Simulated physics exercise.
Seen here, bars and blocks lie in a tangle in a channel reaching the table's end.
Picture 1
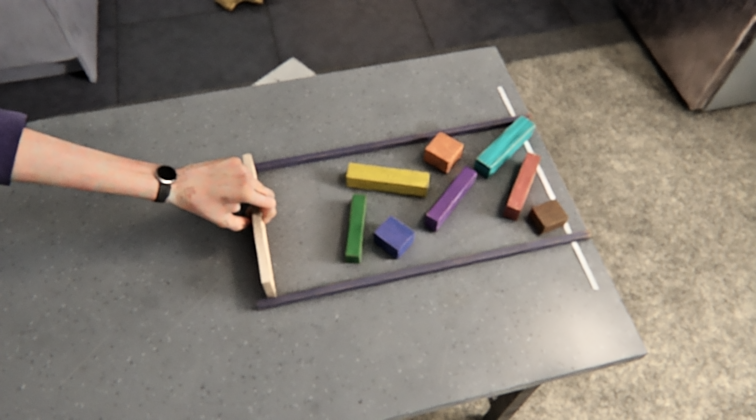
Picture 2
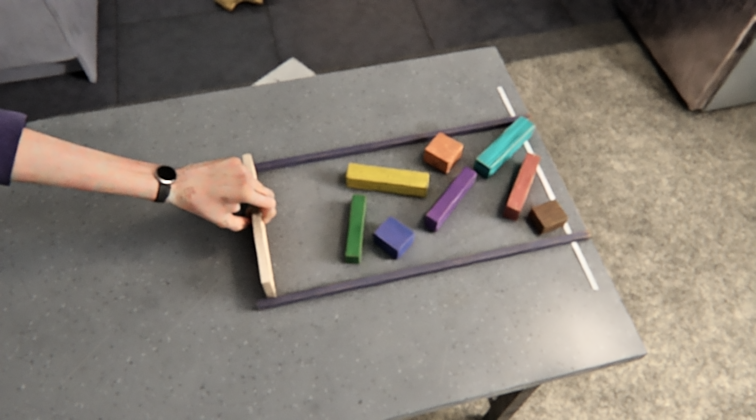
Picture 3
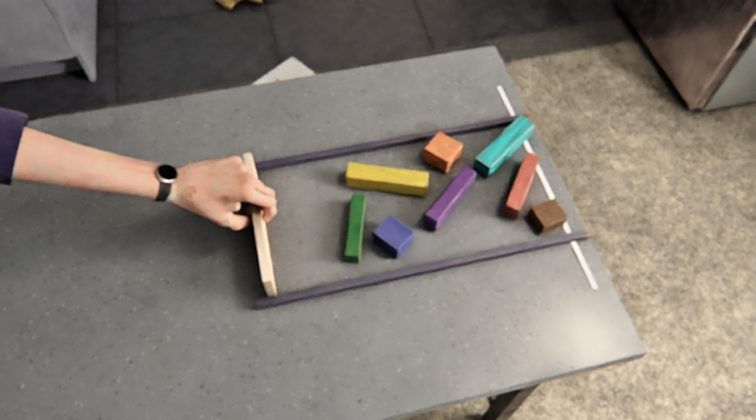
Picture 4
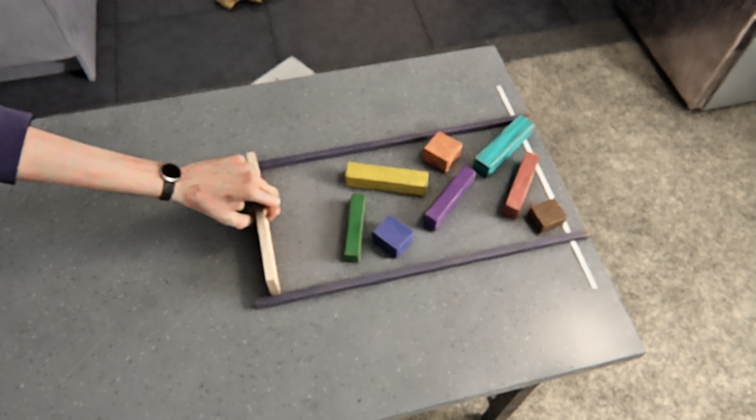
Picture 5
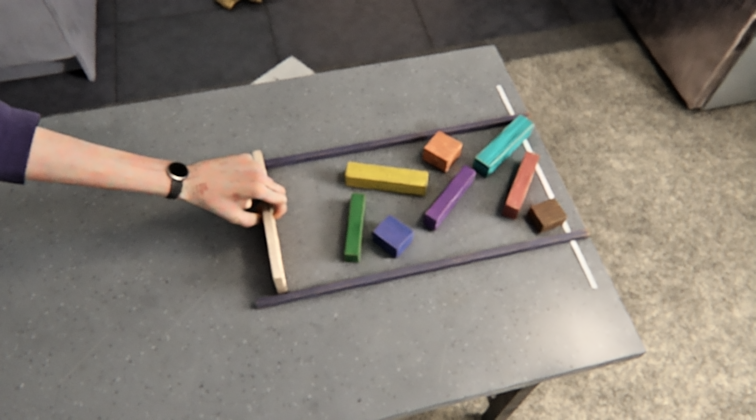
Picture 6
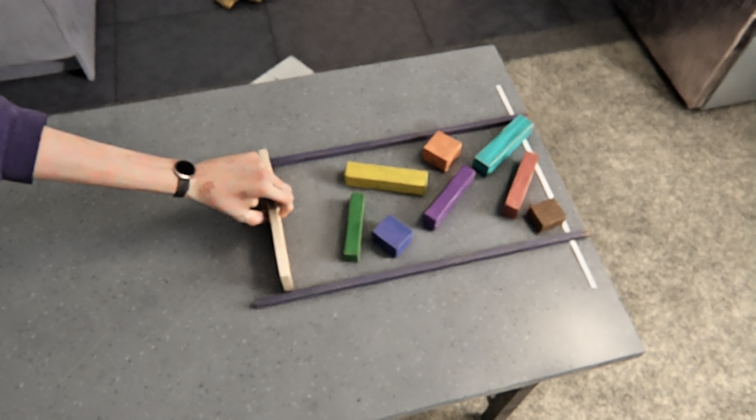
The video shows a hand with a dark watch holding a pale board upright between two dark rails on a grey table, first still, then sliding it slightly right toward scattered coloured bars and blocks, which stay in place.
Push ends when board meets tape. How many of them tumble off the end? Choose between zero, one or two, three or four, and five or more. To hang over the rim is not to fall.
The count is five or more.
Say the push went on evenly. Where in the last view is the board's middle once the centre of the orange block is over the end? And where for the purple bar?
For the orange block at (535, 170), for the purple bar at (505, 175).
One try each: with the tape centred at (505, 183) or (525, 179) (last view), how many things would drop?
Result, try by try: 3, 4.
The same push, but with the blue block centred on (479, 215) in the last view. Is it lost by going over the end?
In that case it goes down.
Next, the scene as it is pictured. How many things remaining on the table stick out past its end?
The total here is 0.
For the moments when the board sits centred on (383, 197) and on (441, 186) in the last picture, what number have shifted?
The count reaches 4 first and 7 second.
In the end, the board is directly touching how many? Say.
1.
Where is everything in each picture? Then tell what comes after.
The first frame shows brown block (548, 216); turquoise stick (505, 147); red bar (522, 186); board (259, 223); tape (543, 177).
The second frame shows turquoise stick (505, 147); yellow bar (387, 180).
The third frame shows red bar (522, 185); purple bar (450, 198).
The fourth frame shows brown block (547, 216); board (262, 221).
The fifth frame shows turquoise stick (504, 146); orange block (442, 152).
The sixth frame shows brown block (547, 215); turquoise stick (503, 145); red bar (521, 184); board (275, 218); tape (541, 176).
Soon after, none off yet; brown block at rest near (547, 215); turquoise stick at rest near (503, 145); red bar at rest near (521, 184).
After that, none off yet; brown block displaced about its own width near (568, 220); turquoise stick moving near (507, 144); red bar displaced a little near (547, 188).
In the end, the number that fall off is five or more; gone, blue block, yellow bar, purple bar, orange block, red bar, turquoise stick and brown block.
